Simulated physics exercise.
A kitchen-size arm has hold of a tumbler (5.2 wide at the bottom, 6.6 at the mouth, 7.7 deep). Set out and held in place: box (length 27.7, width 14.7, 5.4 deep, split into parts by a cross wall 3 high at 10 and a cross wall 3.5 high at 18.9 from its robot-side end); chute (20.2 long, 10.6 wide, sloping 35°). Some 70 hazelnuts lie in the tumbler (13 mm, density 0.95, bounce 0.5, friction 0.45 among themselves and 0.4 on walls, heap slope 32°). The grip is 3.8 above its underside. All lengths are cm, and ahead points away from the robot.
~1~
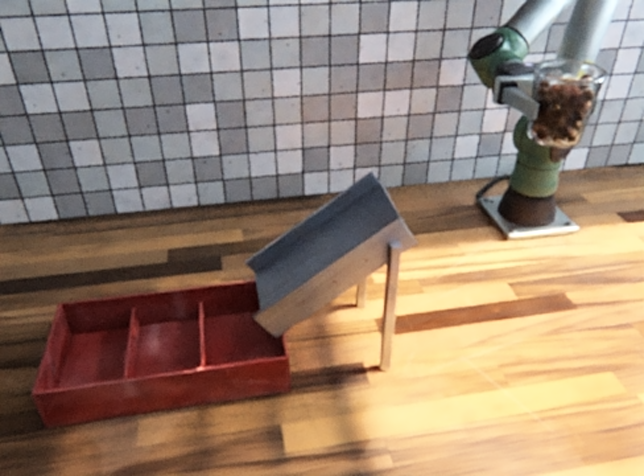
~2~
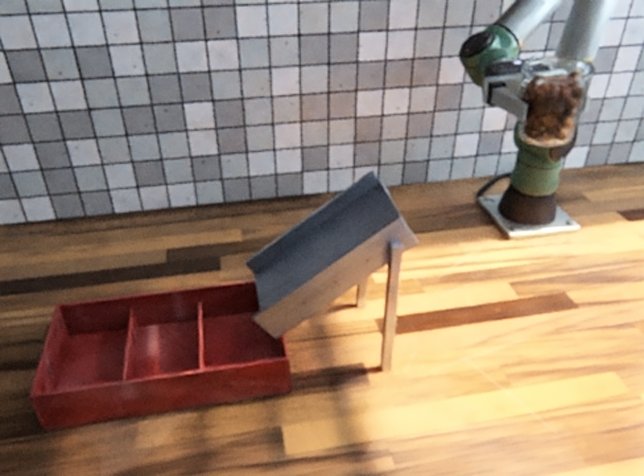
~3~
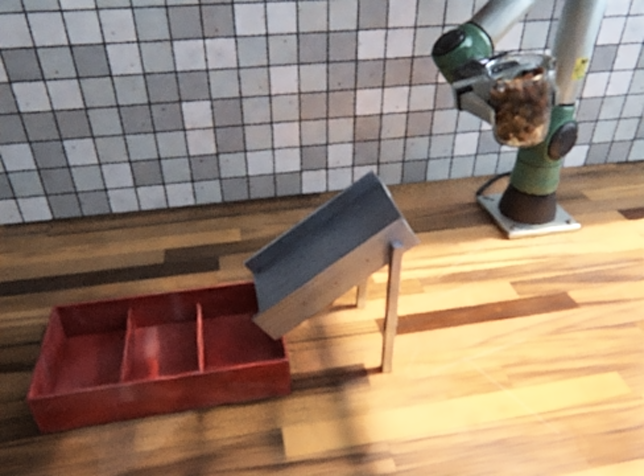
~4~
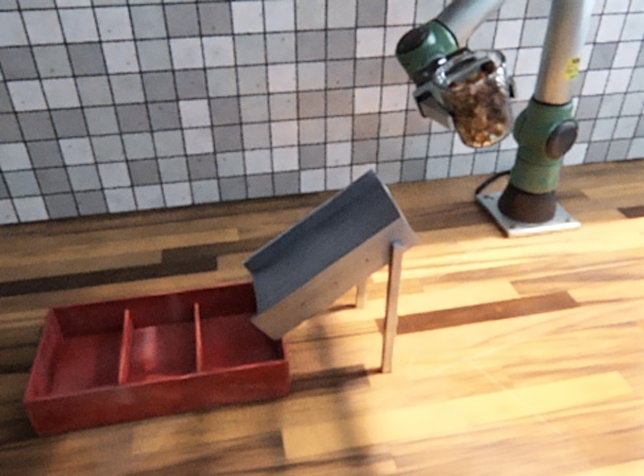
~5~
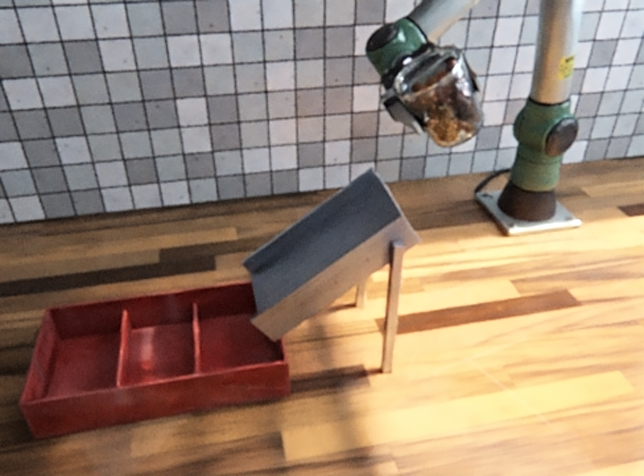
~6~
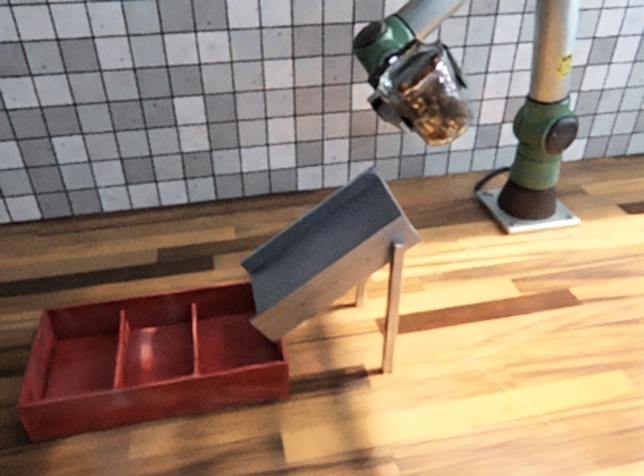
A green and silver robot arm carried a clear tumbler of brown nuts leftward over the wooden counter, tilting it steadily more toward the gray ramp that leaned over a red divided box.
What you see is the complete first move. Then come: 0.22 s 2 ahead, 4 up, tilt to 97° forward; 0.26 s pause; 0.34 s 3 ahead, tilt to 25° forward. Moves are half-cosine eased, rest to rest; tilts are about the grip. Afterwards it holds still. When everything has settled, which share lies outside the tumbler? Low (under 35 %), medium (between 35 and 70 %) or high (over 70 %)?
A medium share, between 35 and 70 %, ends outside the tumbler.
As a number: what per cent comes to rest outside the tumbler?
Roughly 50 per cent.
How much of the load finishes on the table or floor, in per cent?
Some 5 per cent.
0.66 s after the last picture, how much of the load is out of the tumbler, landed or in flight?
Near 50 per cent so far.
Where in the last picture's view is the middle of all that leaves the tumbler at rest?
Around (167, 359).
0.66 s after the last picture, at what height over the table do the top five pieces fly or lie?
Roughly 36 cm.
Then, 0.33 s on, tilted 97° forward, highest piece 37 above the table; 57 in the tumbler, 12 on the chute or in flight.
Then, 0.66 s on, tilted 59° forward, highest piece 37 above the table; 34 in the tumbler, 10 in the robot-side part, 10 in the middle part, 1 in the far-side part, 14 on the chute or in flight.
Then, 1.02 s on, tilted 25° forward, highest piece 38 above the table; 34 in the tumbler, 18 in the middle part, 10 in the robot-side part, 5 in the far-side part, 2 on the table or floor.
Then, 2.07 s on, tilted 25° forward, highest piece 38 above the table; 34 in the tumbler, 18 in the middle part, 10 in the robot-side part, 5 in the far-side part, 2 on the table or floor.
In the end, 34 in the tumbler, 18 in the middle part, 10 in the robot-side part, 5 in the far-side part, 2 on the table or floor. That is 51 % outside the tumbler.
